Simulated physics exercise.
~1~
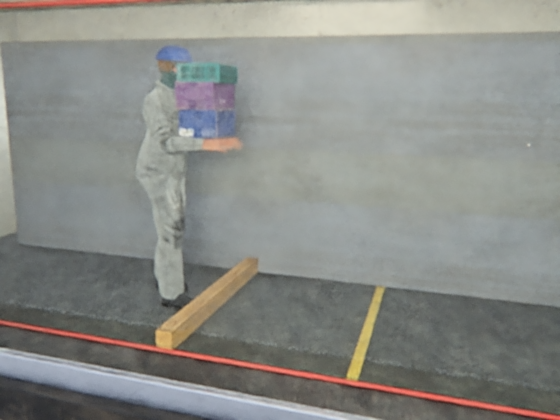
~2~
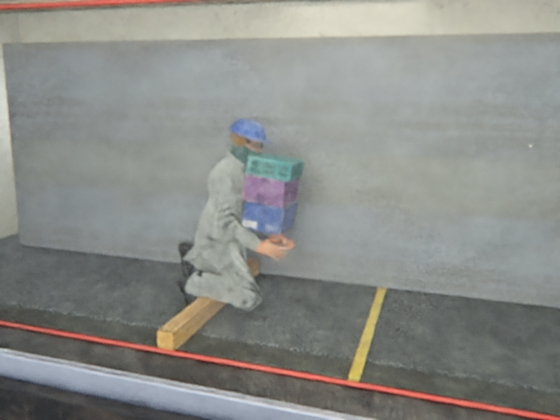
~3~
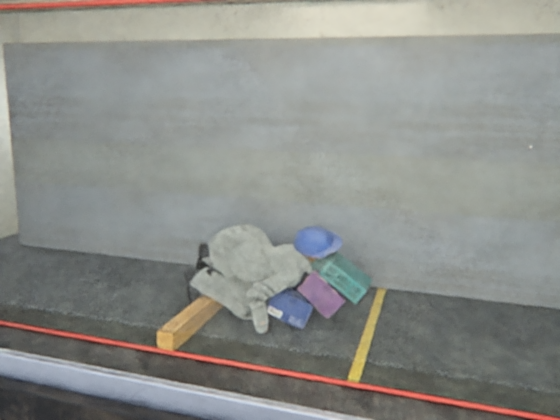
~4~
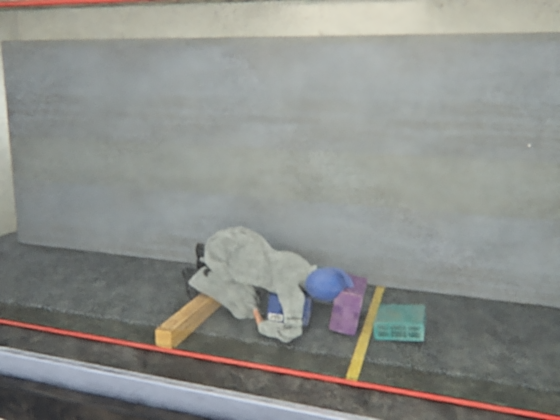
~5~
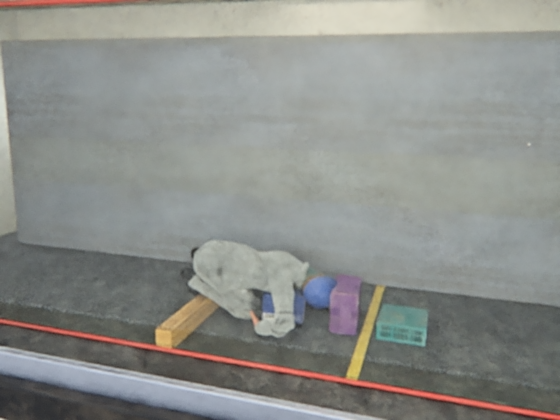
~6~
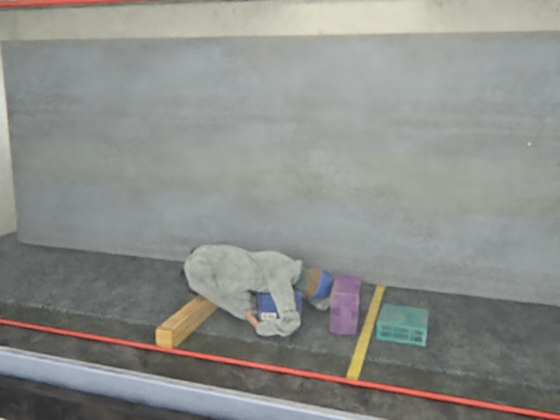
At first, a figure in grey overalls and a blue cap stands behind a low wooden rail, holding a stack of three boxes, green over purple over blue. The figure tips to the right and sinks onto its knees over the rail, the stack still against its chest. Then it pitches forward and folds down as the boxes spill ahead of it. The green crate tumbles across the yellow line and lands upside down, while the purple parcel stands on end just short of it. Finally, the figure lies slumped over the blue parcel, its head short of the line.
